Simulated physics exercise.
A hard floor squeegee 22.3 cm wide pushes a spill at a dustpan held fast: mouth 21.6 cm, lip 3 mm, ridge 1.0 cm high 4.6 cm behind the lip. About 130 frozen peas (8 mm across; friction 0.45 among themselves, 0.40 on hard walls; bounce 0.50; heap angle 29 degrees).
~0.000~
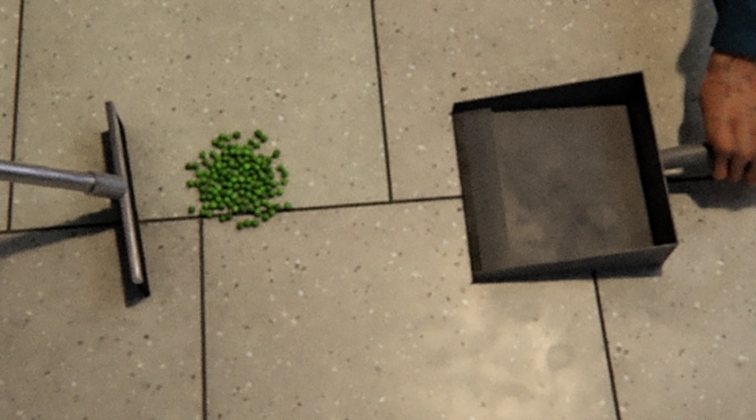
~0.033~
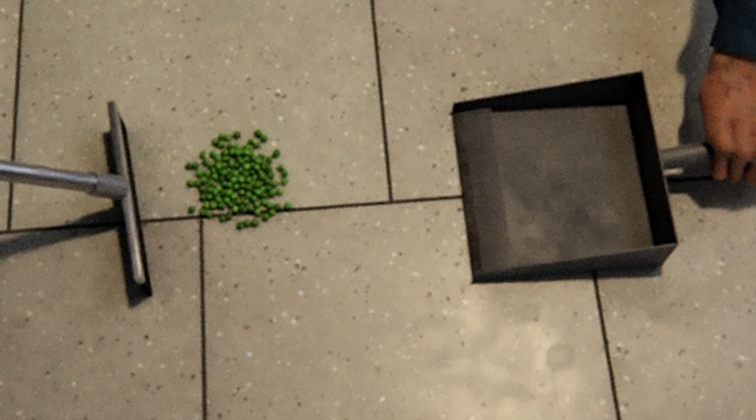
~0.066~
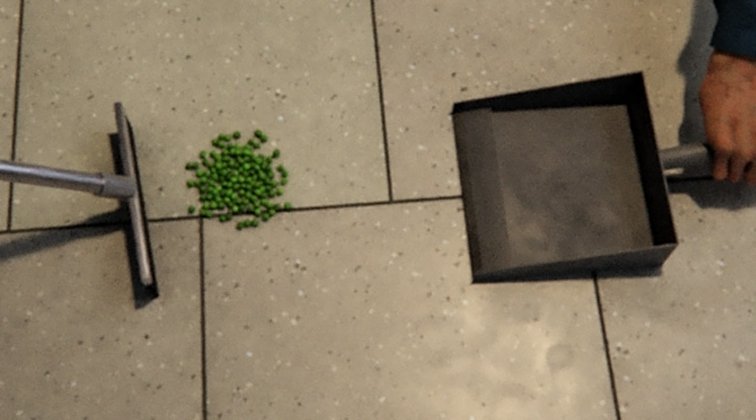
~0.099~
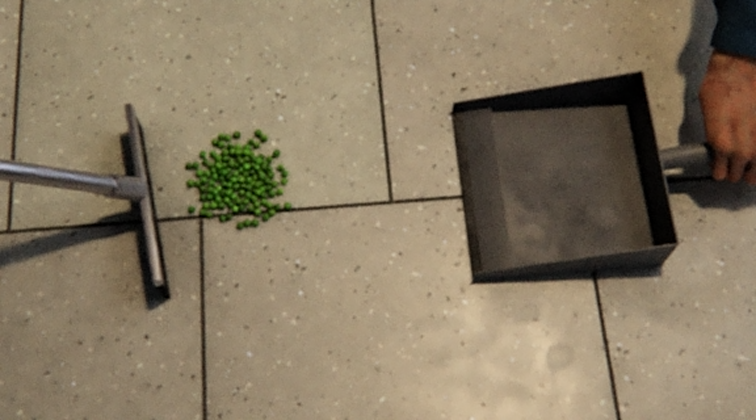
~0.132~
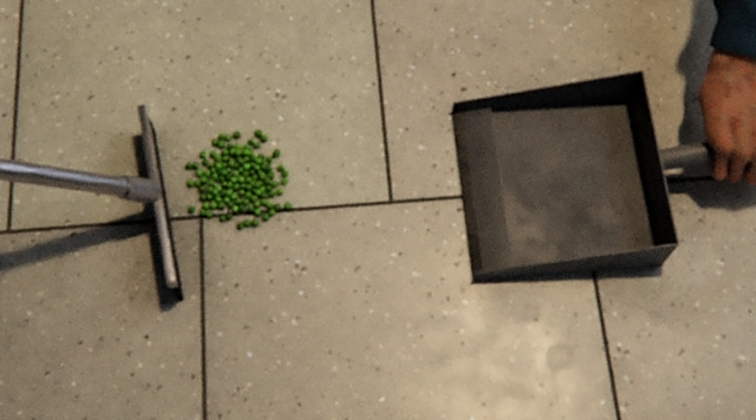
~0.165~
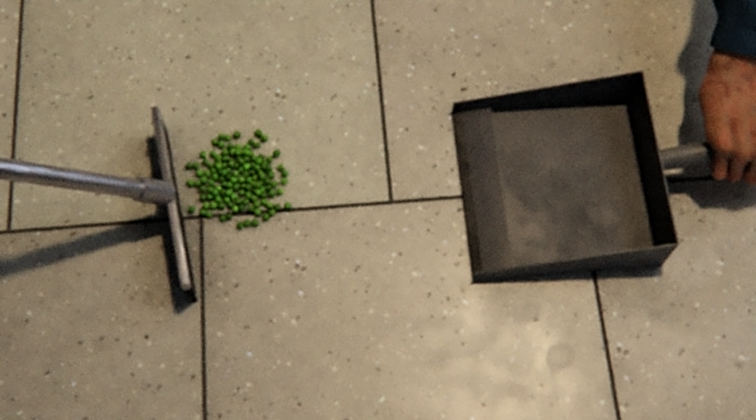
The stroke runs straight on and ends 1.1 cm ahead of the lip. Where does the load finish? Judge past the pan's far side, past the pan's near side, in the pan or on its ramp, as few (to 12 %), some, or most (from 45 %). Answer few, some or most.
Far side some, near side few, pan few.
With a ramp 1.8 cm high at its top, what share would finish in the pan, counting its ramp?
In that case some 0 per cent.
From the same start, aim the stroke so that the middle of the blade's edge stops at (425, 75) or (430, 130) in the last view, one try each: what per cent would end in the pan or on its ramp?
Some 15 and 20 per cent.
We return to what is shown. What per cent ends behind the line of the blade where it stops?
About 35 per cent.
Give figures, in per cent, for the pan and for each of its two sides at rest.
Far side 20; near side 0; pan 0.
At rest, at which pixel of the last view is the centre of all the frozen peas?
At about (442, 162).
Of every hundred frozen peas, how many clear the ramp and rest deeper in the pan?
Some 0 per cent.
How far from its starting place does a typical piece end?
Some 24 cm.
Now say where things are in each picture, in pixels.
In the first frame, blade from (137, 278) to (111, 109), moved 0.0 cm, 0 of the pieces shifted so far; middle of the pieces at (241, 180); pan at (570, 185).
In the second frame, blade from (140, 279) to (113, 109), moved 0.3 cm, 0 of the pieces shifted so far; middle of the pieces at (241, 180).
In the third frame, blade from (147, 280) to (120, 110), moved 1.0 cm, 0 of the pieces shifted so far; middle of the pieces at (241, 180).
In the fourth frame, blade from (158, 281) to (131, 111), moved 2.3 cm, 0 of the pieces shifted so far; middle of the pieces at (241, 180).
In the fifth frame, blade from (172, 283) to (144, 113), moved 3.9 cm, 0 of the pieces shifted so far; middle of the pieces at (241, 180).
In the sixth frame, blade from (186, 285) to (157, 114), moved 5.4 cm, 0 of the pieces shifted so far; middle of the pieces at (241, 180); pan at (570, 185). The blade's pace is about 0.47 m/s, heading 12 degrees towards the viewer's side.
After 0.49 s, middle of the blade 19 cm from the lip; 0 % over the lip, far side 15 %, near side 0 %.
After 0.70 s, middle of the blade 9 cm from the lip; 0 % over the lip, far side 20 %, near side 0 %.
After 1.03 s, middle of the blade 3 cm from the lip; 0 % over the lip, far side 20 %, near side 0 %.
At rest (1.4 s), far side 20 %, near side 0 %, pan 0 %, in front of the lip or behind the blade 75 %.
